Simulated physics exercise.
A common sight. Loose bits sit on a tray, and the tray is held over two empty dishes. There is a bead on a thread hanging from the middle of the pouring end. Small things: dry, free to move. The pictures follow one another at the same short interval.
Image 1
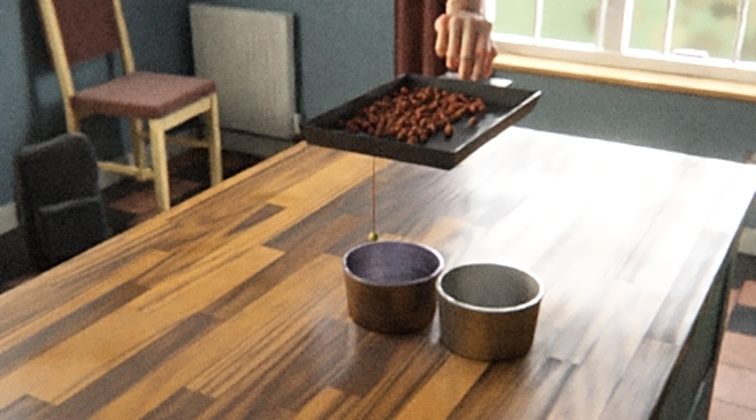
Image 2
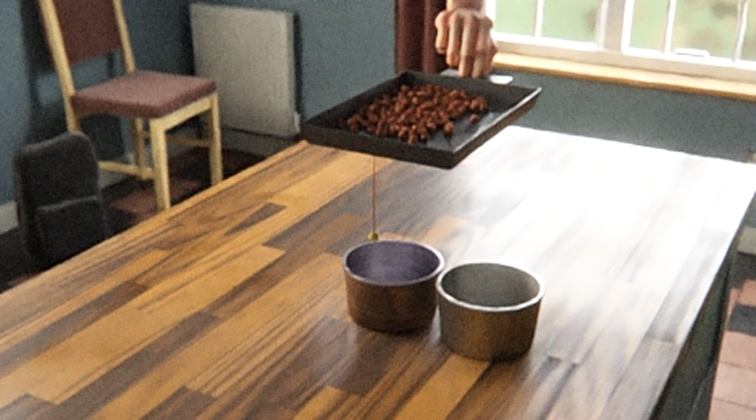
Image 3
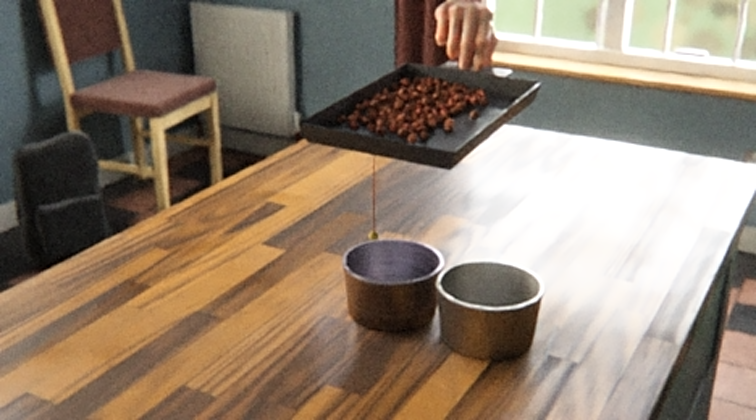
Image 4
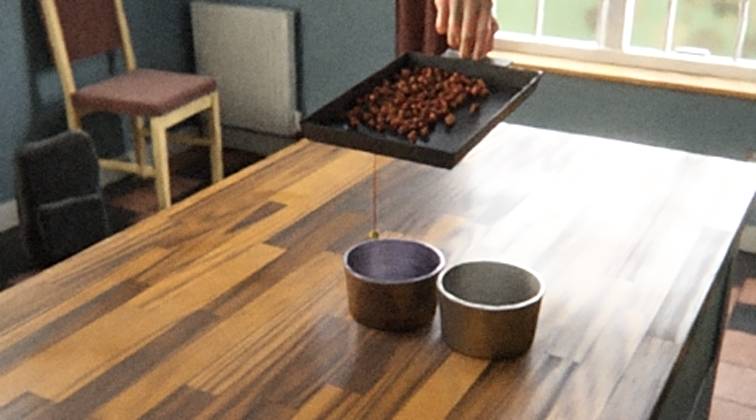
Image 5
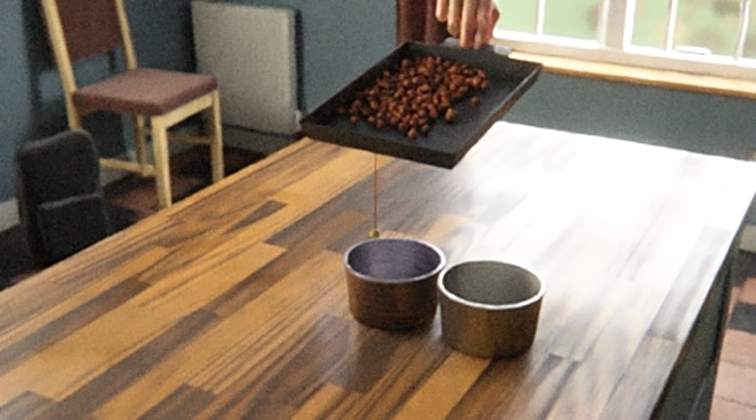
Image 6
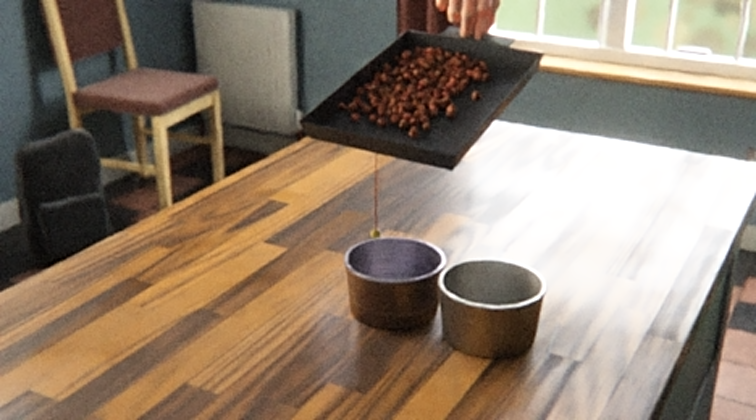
A black tray of small reddish-brown pellets, gripped at its far edge by a hand, hangs above two round metal dishes on a striped wooden table, seen from slightly above. A bead dangles on a thread near the left dish, with a chair, pale radiator and bright window behind. The hand slowly raises the tray's far side, tilting it gently, while the camera stays still.
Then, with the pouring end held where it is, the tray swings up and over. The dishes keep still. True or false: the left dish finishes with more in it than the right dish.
True.
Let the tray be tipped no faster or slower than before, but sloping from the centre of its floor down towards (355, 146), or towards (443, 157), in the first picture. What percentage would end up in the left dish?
0 per cent, then 40 per cent.
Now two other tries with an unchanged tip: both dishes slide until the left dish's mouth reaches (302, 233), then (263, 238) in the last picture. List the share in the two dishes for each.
Estimate: 20 % first, 40 % second.
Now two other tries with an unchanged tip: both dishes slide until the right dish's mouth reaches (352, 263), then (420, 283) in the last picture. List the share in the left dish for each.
Roughly 0 % and 30 %.
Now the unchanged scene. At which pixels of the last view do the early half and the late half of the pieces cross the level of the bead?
I'd say close to (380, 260) at first and close to (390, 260) later on.
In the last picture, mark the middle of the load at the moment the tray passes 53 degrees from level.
Somewhere about pixel (395, 117).
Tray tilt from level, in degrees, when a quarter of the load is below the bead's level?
The tilt then is about 95°.
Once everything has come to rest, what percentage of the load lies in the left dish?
Result: Near 40 in a hundred.
Just after the last frame, tray tipped steeply; almost all on the tray; just a few in the air.
A moment on, tray tipped right over; the larger part on the tray; just a few in the right dish; just a few in the left dish; just a few outside both; roughly a quarter in the air.
Further on, tray tipped past a quarter turn; about a tenth in the right dish; roughly a third in the left dish; roughly half outside both.
When it is over, tray tipped past a quarter turn; about a tenth in the right dish; roughly a third in the left dish; roughly half outside both.
